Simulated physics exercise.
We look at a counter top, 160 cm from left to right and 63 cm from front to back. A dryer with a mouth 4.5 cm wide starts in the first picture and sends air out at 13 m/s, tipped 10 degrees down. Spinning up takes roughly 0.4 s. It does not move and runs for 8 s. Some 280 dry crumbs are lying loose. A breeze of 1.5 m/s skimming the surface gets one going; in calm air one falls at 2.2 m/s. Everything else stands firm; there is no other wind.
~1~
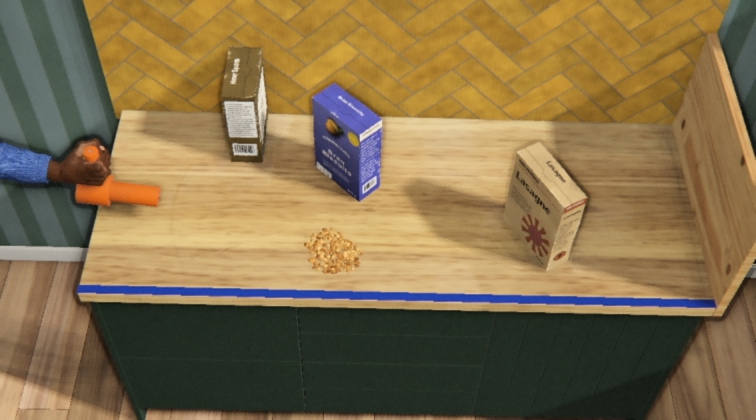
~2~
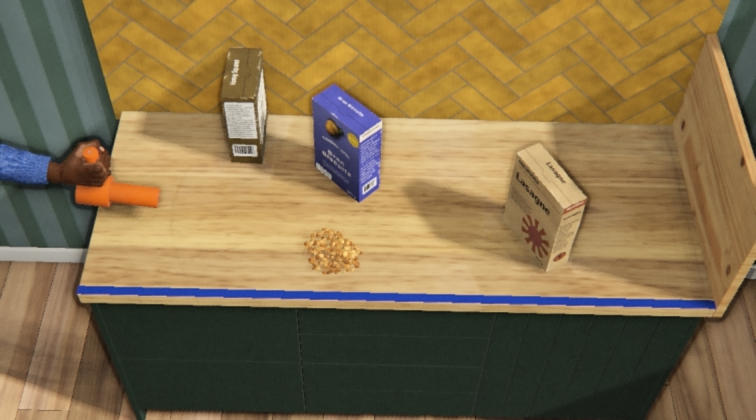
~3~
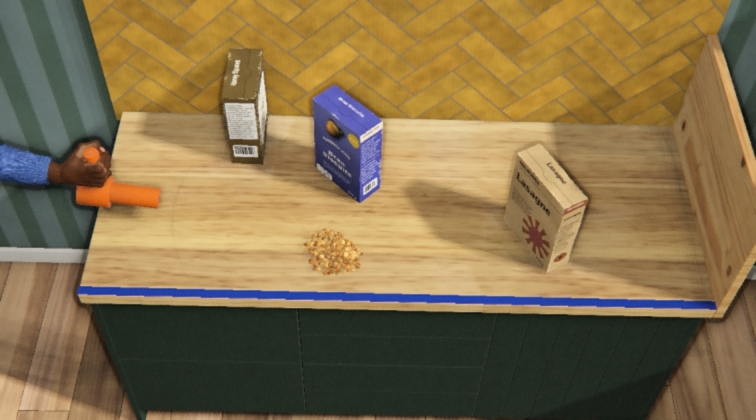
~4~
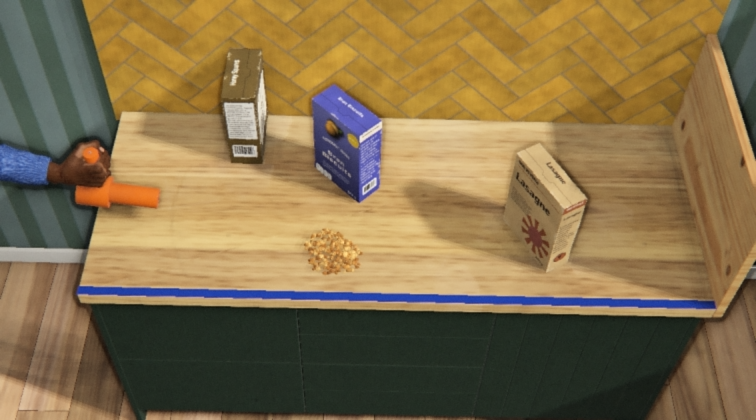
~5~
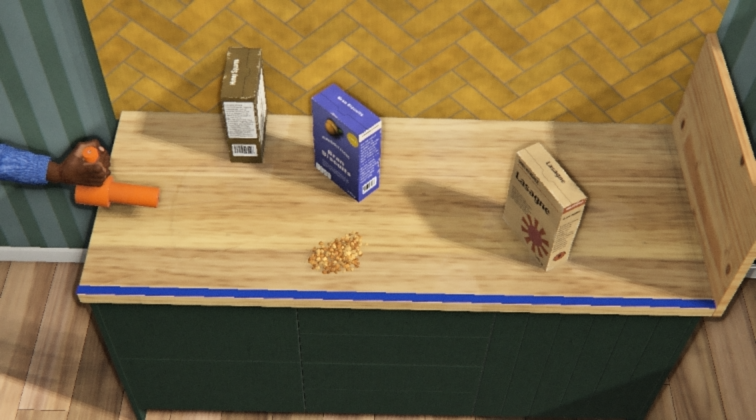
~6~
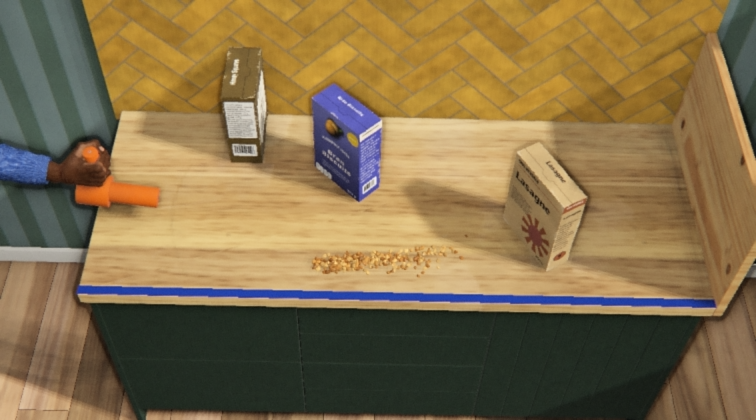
Golden crumbs sat in a still heap on a wooden counter among three cartons while a hand held an orange dryer at the left, then they scattered rightward into a long, thin streak.
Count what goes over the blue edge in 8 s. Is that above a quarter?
Answer: Yes.
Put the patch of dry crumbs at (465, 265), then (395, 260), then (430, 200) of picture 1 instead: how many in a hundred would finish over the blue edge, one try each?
In that order: 100 %, 100 %, 10 %.
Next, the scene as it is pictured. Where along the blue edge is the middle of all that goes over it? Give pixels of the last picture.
Near (512, 304).
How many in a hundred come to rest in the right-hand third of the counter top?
About 0 %.
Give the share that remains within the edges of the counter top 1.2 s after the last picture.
Some 0 per cent.
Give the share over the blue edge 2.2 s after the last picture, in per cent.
Some 100 per cent.
Then, 1.2 s after the last picture the count stands so, 100 % are over the blue edge.
Then, 2.2 s after the last picture the count stands so, 100 % are over the blue edge.
Then, 4.0 s after the last picture the count stands so, 100 % are over the blue edge.
Then, 7.6 s after the last picture, at the end, 100 % are over the blue edge.
